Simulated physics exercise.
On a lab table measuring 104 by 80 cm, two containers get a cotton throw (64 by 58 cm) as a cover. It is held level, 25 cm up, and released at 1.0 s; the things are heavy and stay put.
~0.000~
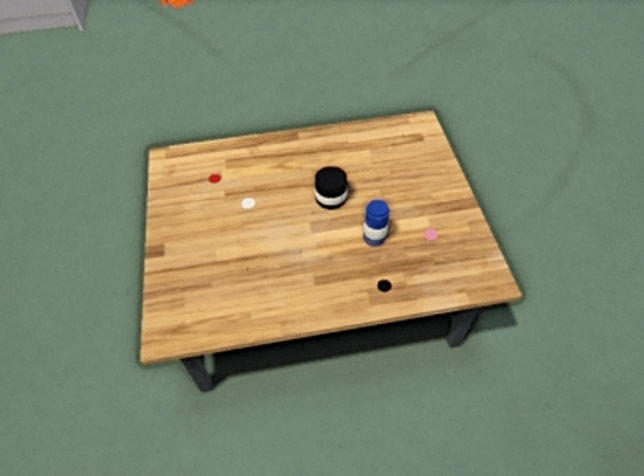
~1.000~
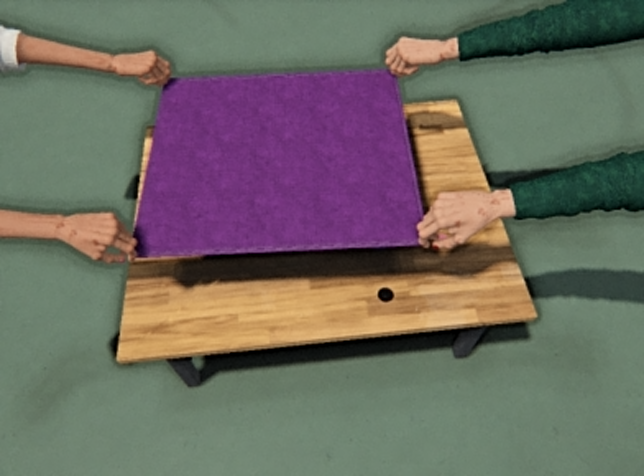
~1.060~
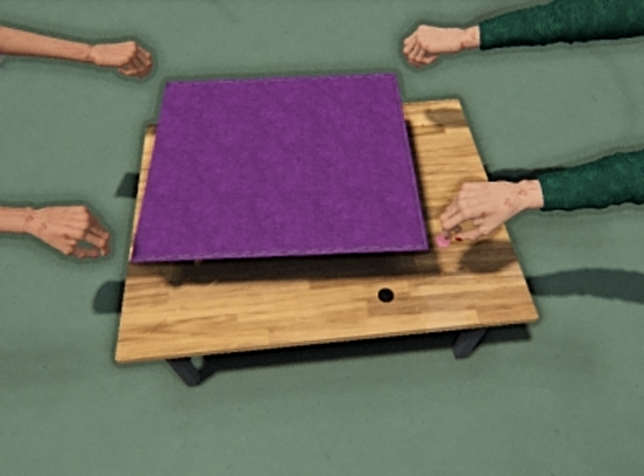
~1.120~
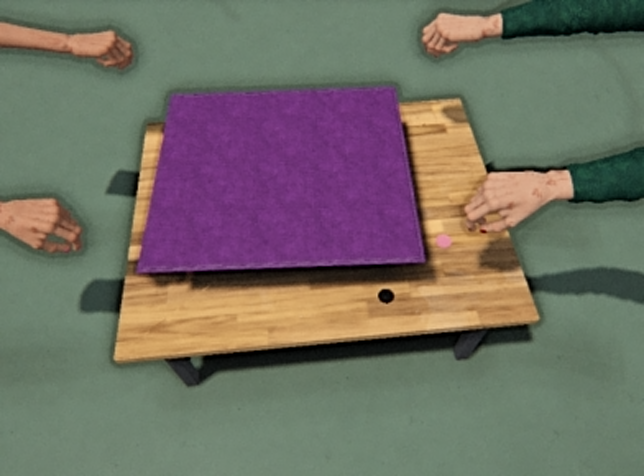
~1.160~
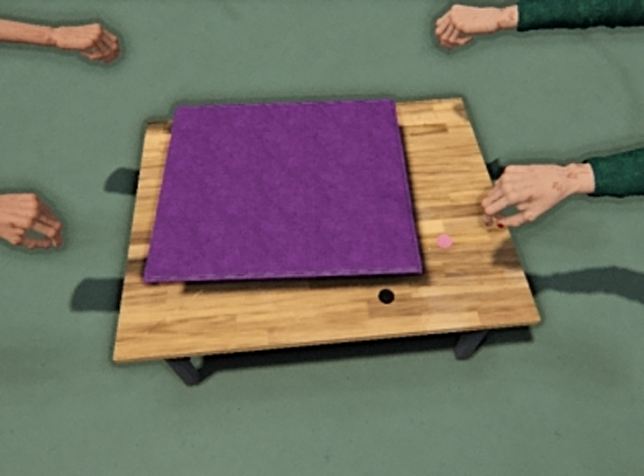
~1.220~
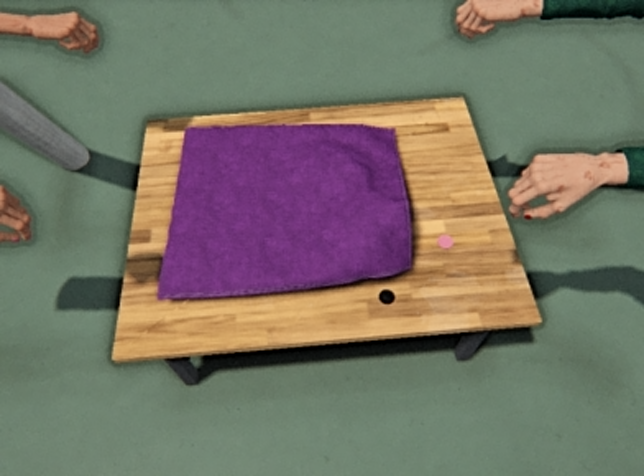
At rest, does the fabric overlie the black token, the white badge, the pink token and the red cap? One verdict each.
Result: Black token remains in the open, white badge gets covered, pink token remains in the open, red cap ends under the cloth.
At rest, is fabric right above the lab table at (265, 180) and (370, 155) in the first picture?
In turn: Under it, bare.
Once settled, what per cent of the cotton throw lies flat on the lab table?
About 55 per cent.
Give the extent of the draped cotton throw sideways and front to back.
About 64 cm by 60 cm.
By 1.4 s, 50 % of it is down, spanning 64 by 59 cm, above red cap, white badge.
By 1.6 s, 55 % of it is down, spanning 64 by 59 cm, above red cap, white badge.
By 1.7 s, 55 % of it is down, spanning 64 by 59 cm, above red cap, white badge.
By 1.9 s, 55 % of it is down, spanning 64 by 59 cm, above red cap, white badge.
By 2.7 s, 55 % of it is down, spanning 64 by 59 cm, above red cap, white badge.
